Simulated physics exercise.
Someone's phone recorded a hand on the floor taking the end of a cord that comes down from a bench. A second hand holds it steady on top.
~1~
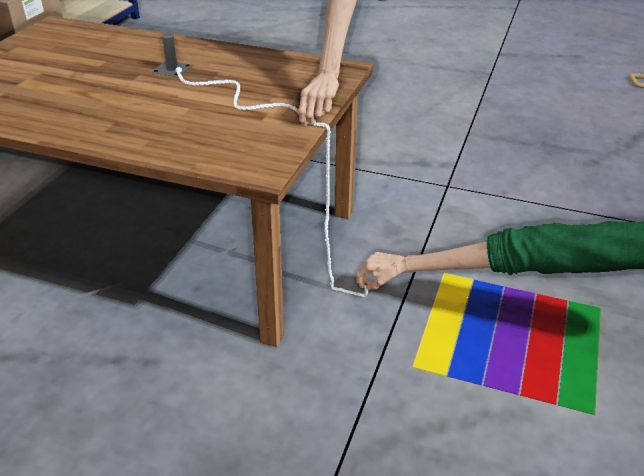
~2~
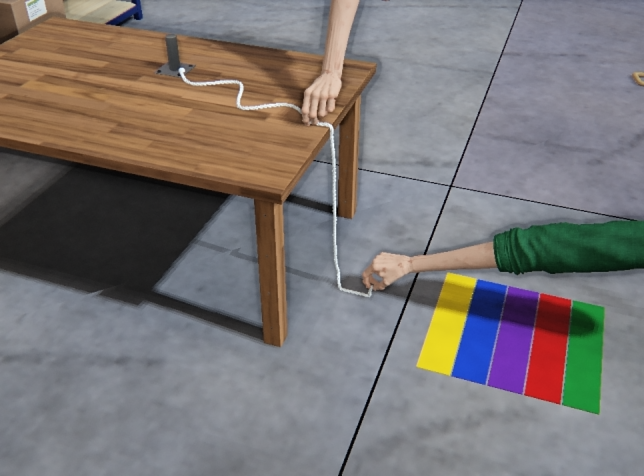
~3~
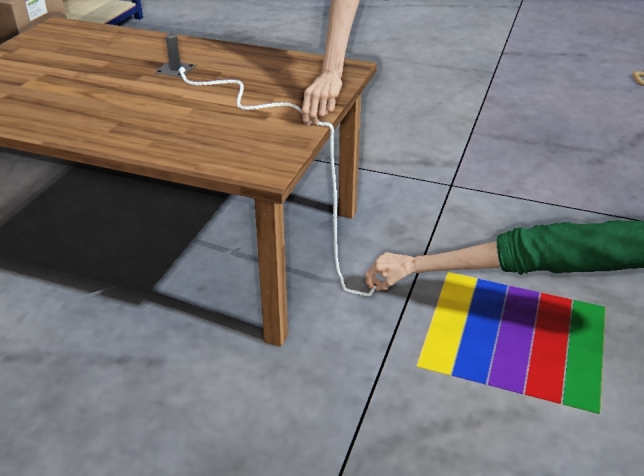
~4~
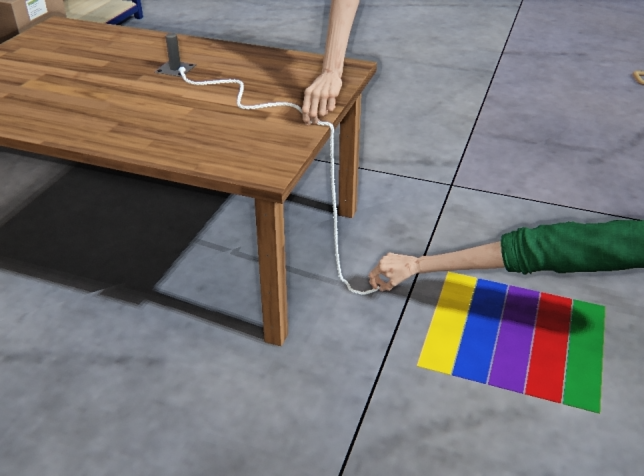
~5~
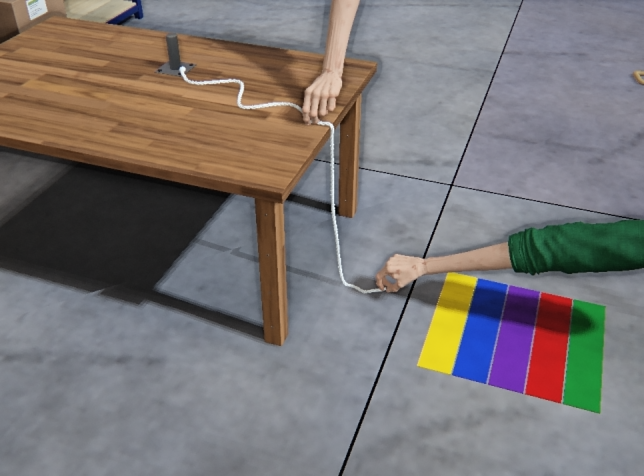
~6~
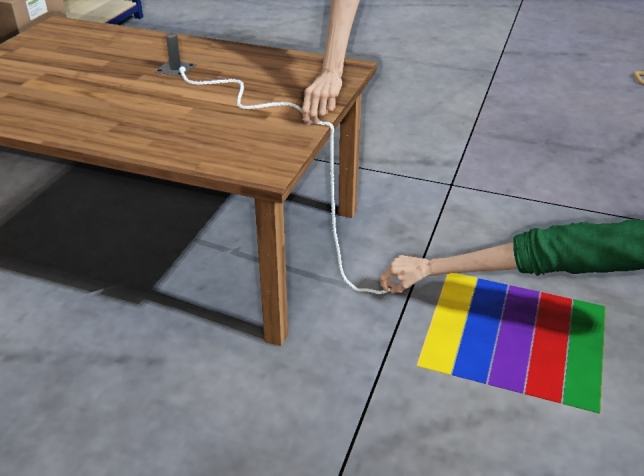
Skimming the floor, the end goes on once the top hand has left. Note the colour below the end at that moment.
Colour below: Red.
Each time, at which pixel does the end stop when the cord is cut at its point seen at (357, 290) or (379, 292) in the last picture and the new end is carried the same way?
Result 1: (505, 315). Result 2: (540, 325).
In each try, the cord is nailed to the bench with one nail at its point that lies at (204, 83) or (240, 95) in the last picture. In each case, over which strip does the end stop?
With the first choice you'd get red, with the second purple.
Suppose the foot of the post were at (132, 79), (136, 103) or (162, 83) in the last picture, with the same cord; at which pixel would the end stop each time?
Pixels, try by try: About (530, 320), (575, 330), (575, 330).
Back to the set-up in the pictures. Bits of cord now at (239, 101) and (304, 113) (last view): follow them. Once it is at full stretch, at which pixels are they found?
The first moves to (285, 99), the second to (355, 133).
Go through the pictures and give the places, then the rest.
In the first picture, end (366, 286); yellow (435, 352); blue (469, 361); purple (505, 370); red (541, 379); green (578, 389).
In the second picture, end (372, 287); cord through (190, 83) (240, 94) (289, 105) (332, 143) (334, 208) (337, 267).
In the third picture, end (375, 287).
In the fourth picture, end (378, 287); cord through (190, 82) (241, 93) (289, 105) (332, 142) (335, 207) (339, 267).
In the fifth picture, end (385, 289).
In the sixth picture, end (390, 290); cord through (191, 82) (241, 93) (289, 104) (332, 142) (333, 206) (340, 268).
Soon after, end near (493, 313); over blue.
After that, end near (537, 324); over red.
At the stop, end near (564, 330); over red. It halts on the red strip.
